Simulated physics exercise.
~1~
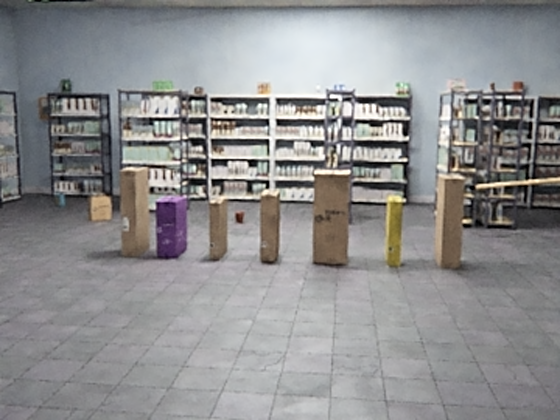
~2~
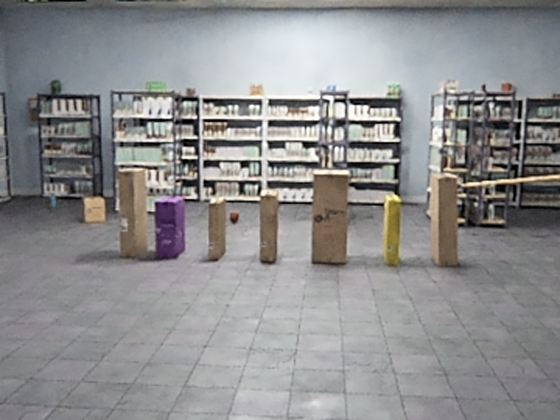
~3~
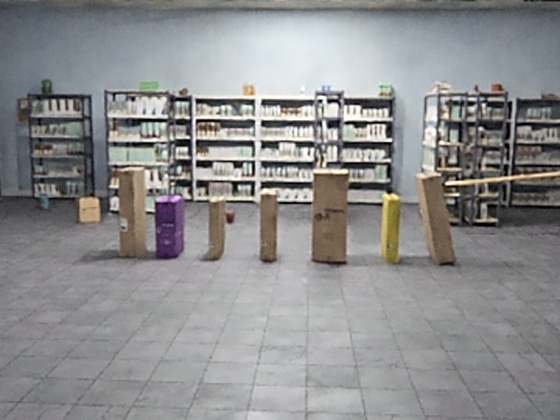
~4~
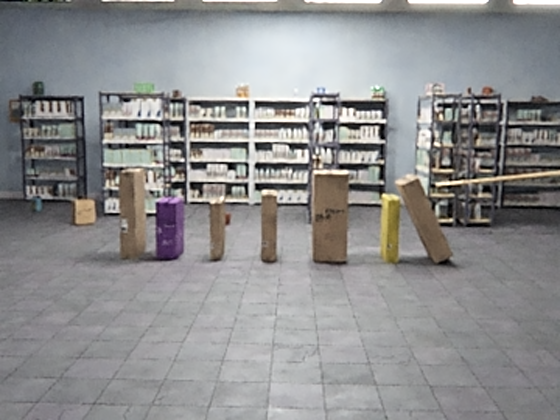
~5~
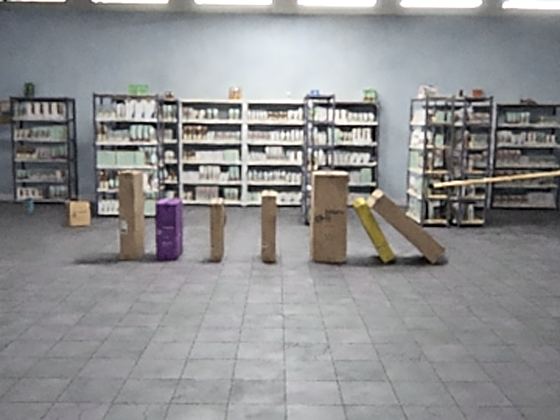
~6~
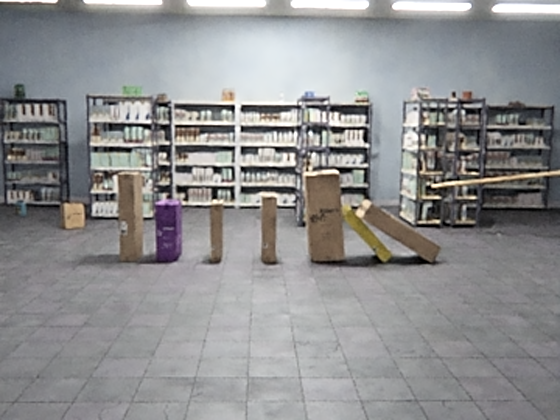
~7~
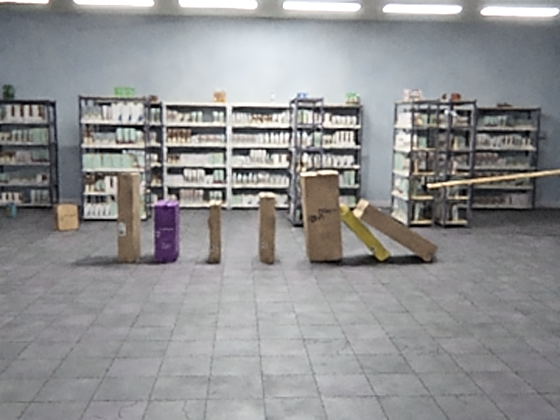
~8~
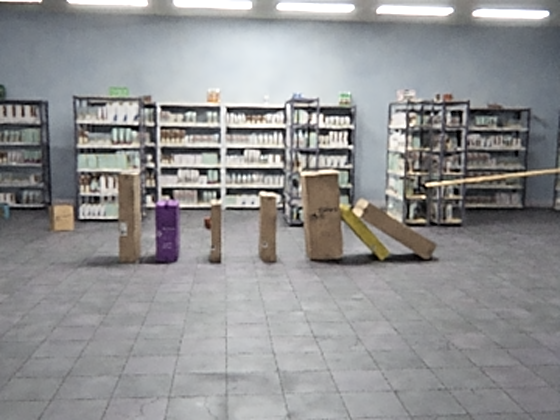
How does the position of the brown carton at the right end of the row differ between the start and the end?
At the start it stands upright at the right end of the row. By the end it is tilted steeply to the left, leaning against the yellow carton.
